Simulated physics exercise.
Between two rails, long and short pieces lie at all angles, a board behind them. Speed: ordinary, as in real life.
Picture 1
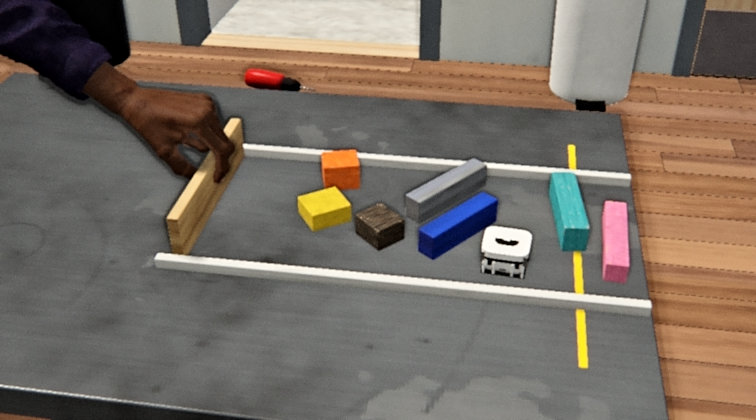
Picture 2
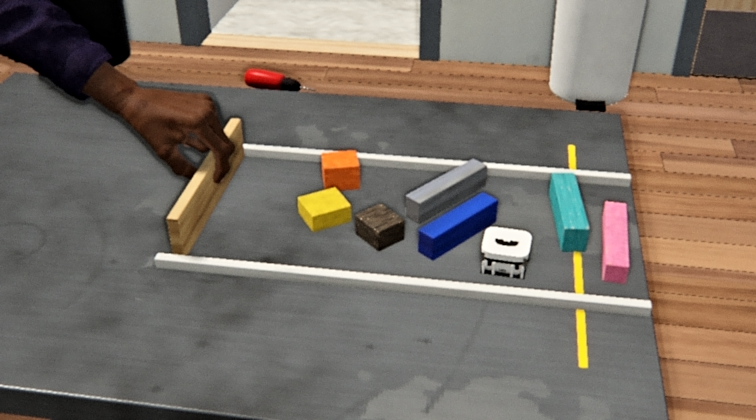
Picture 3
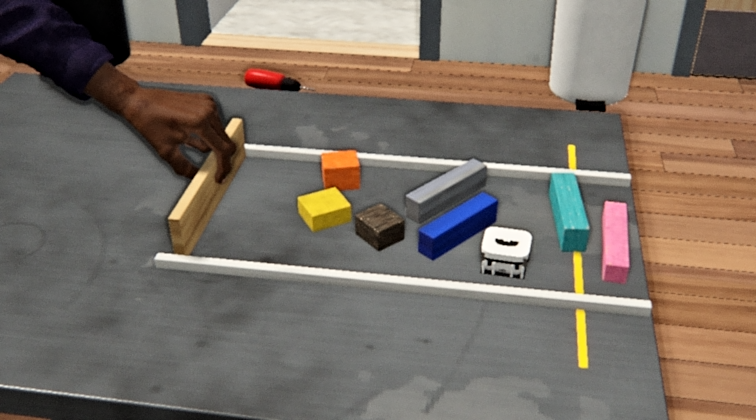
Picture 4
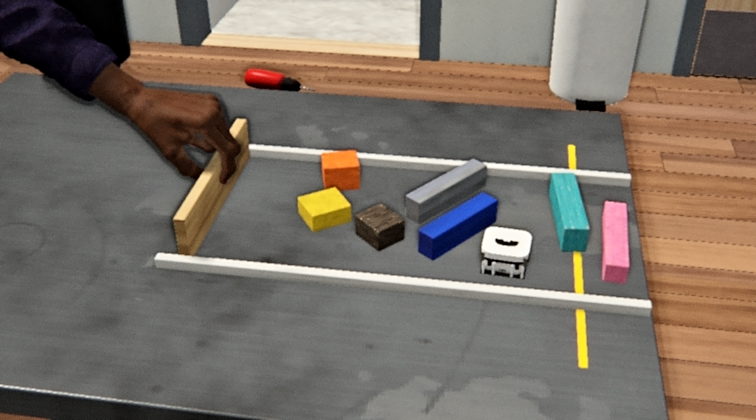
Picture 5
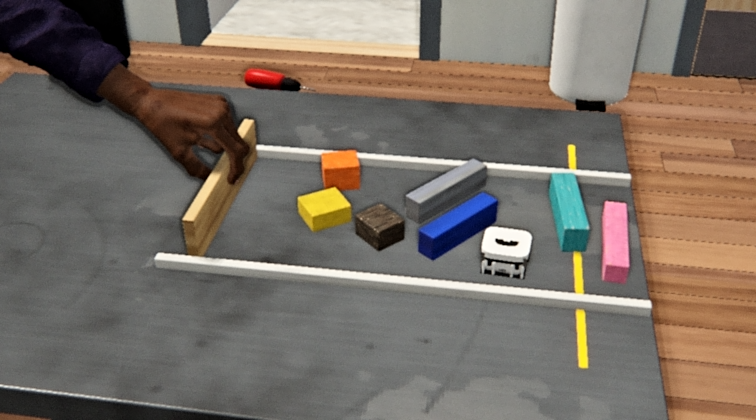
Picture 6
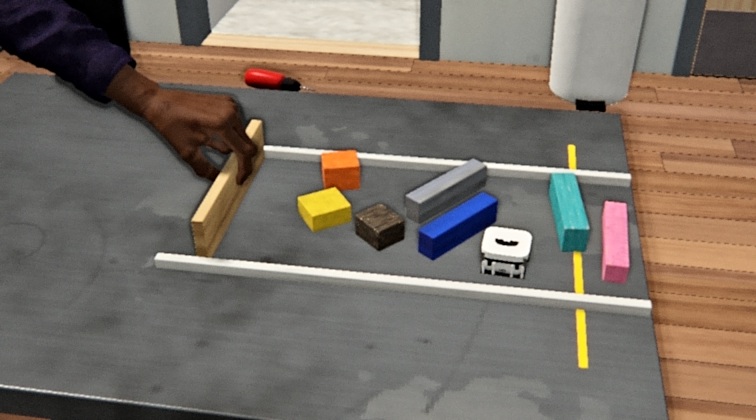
A hand in a dark sleeve reaches in from the upper left over a dark grey tabletop on a wooden floor, seen from above at an angle. It grips an upright wooden board; rightward between two white rails lie orange, yellow and dark brown blocks, grey and blue bars, a white case, and turquoise and pink bars near yellow tape. The board barely moves at first, then the hand slides it slightly right, touching nothing, while the pieces and camera stay still.
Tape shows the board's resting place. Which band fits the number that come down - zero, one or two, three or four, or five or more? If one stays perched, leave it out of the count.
The band that fits is three or four.
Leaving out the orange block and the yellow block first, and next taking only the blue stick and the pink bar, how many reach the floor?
3 and 1.
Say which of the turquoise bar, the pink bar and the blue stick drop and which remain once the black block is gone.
Turquoise bar: Is gone; pink bar: Is gone; blue stick: Is still there.
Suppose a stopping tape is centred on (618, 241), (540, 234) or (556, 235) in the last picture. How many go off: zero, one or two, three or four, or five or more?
Trial 1 - at least five; trial 2 - just one or two; trial 3 - either one or two.
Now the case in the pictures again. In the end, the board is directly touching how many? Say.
3 are in contact with it.
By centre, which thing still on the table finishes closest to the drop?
Looking at the middles, it's the blue stick.
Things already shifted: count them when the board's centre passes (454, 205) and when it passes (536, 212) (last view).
So far 6, and 8 at the second.
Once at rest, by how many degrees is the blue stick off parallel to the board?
The angle comes out near 25 degrees.
Early on, none off yet; pink bar at rest near (615, 241); turquoise bar at rest near (568, 211); white case at rest near (506, 253).
Finally, the number that fall off is three or four; lost, white case, turquoise bar and pink bar.
